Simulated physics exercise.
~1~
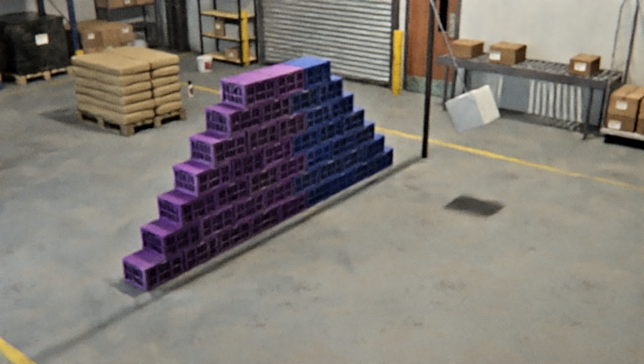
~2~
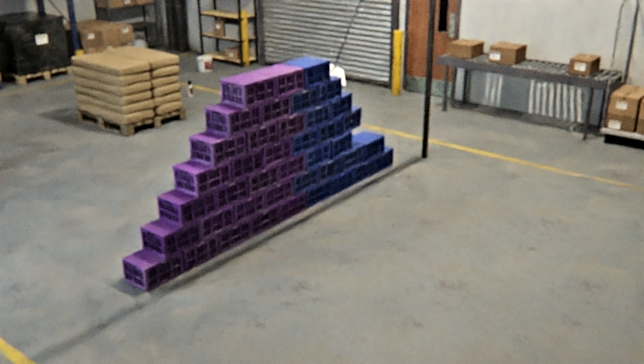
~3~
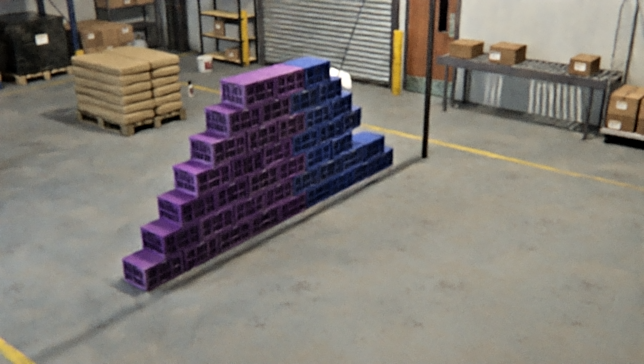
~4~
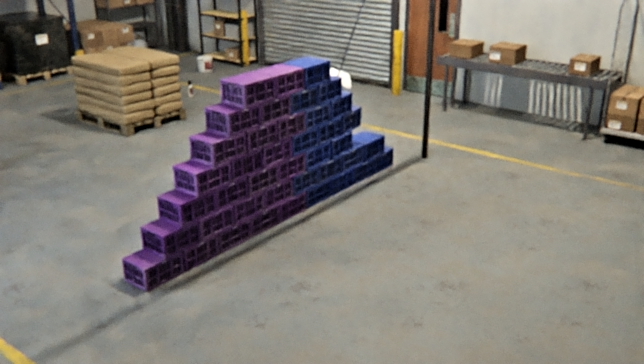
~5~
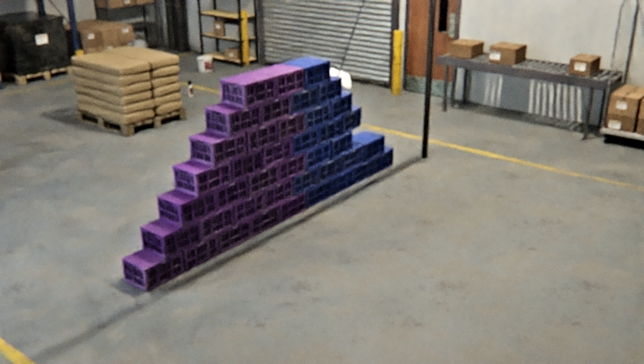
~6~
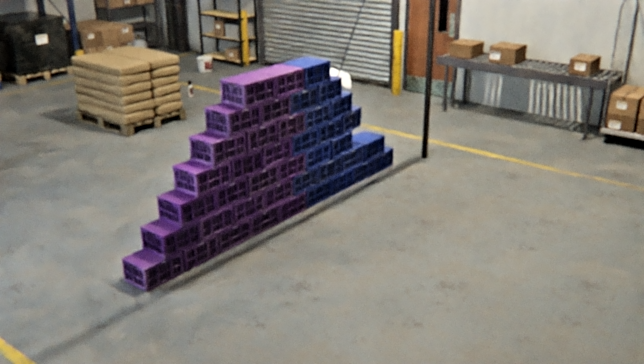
We see a stepped wall of purple and blue crates in a warehouse as a white block swings left into its right side, displacing a blue crate. The block comes to rest behind the wall, which stays largely standing with its top crates in place.
